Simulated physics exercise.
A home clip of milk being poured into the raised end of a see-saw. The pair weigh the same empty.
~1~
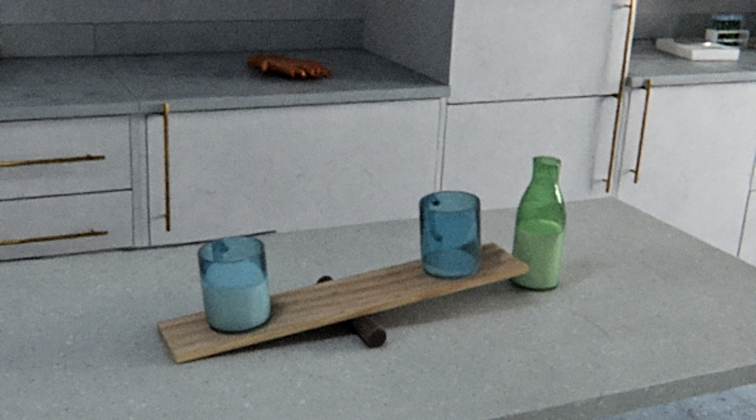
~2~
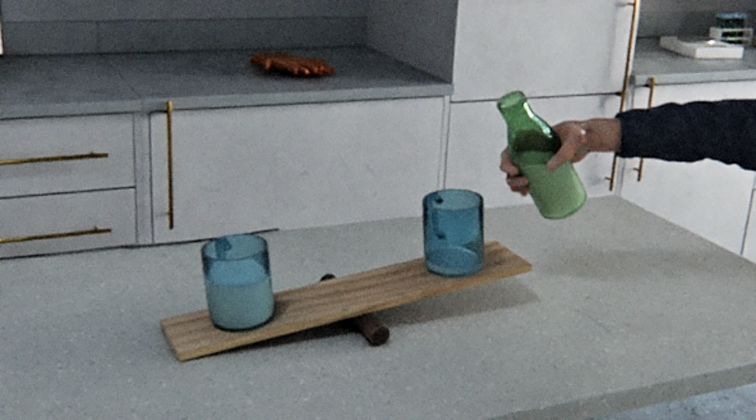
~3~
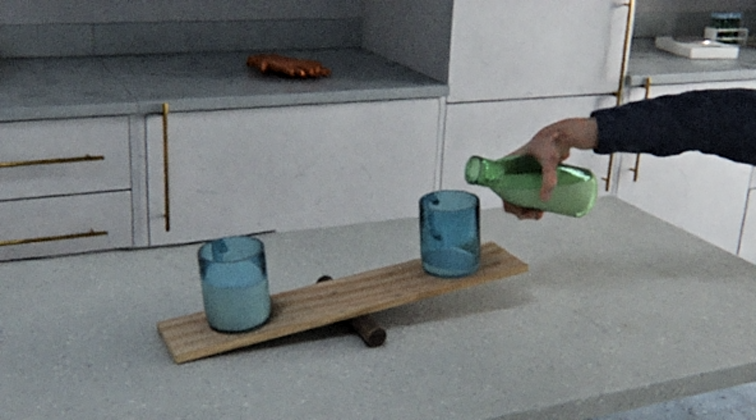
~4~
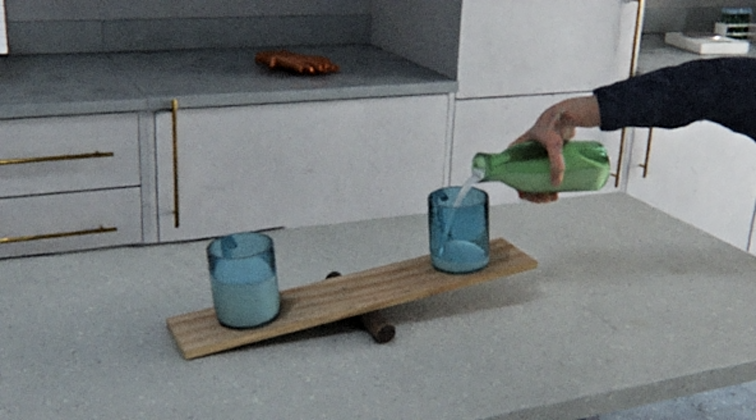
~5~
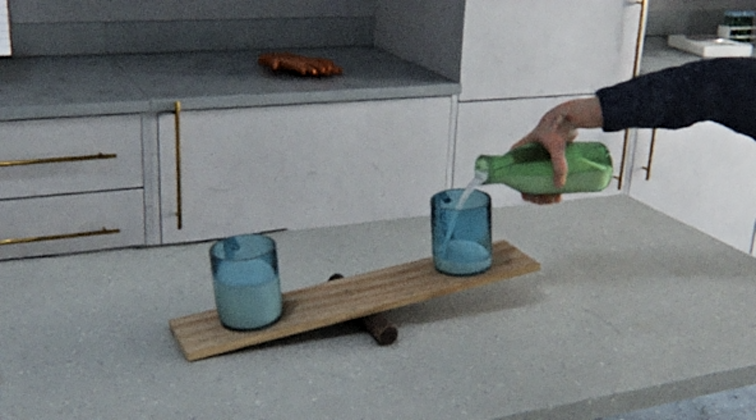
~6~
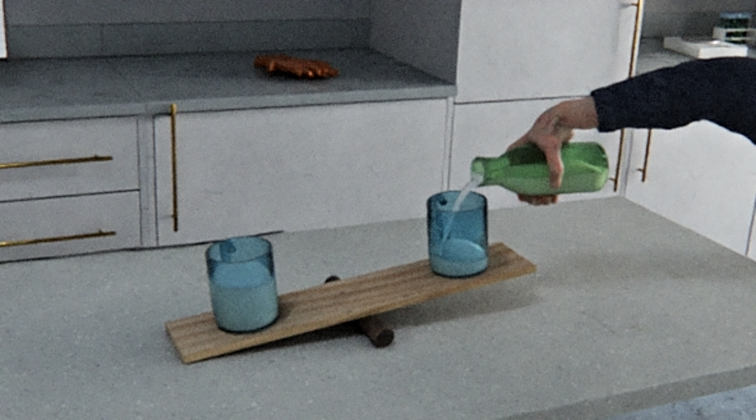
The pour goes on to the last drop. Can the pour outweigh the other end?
It goes down on that side.
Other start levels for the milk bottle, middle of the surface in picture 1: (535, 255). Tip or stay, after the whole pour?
In that case: Does not move.
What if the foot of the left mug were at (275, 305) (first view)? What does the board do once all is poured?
In that case: Changes sides.
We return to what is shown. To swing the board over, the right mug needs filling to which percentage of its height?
Roughly 60 per cent.
Next, the right mug is about half full; the board leans as before.
After that, the right mug is about two thirds full; the board has swung over, and that end is down.
Finally, the right mug is about three quarters full; the board has swung over, and that end is down.
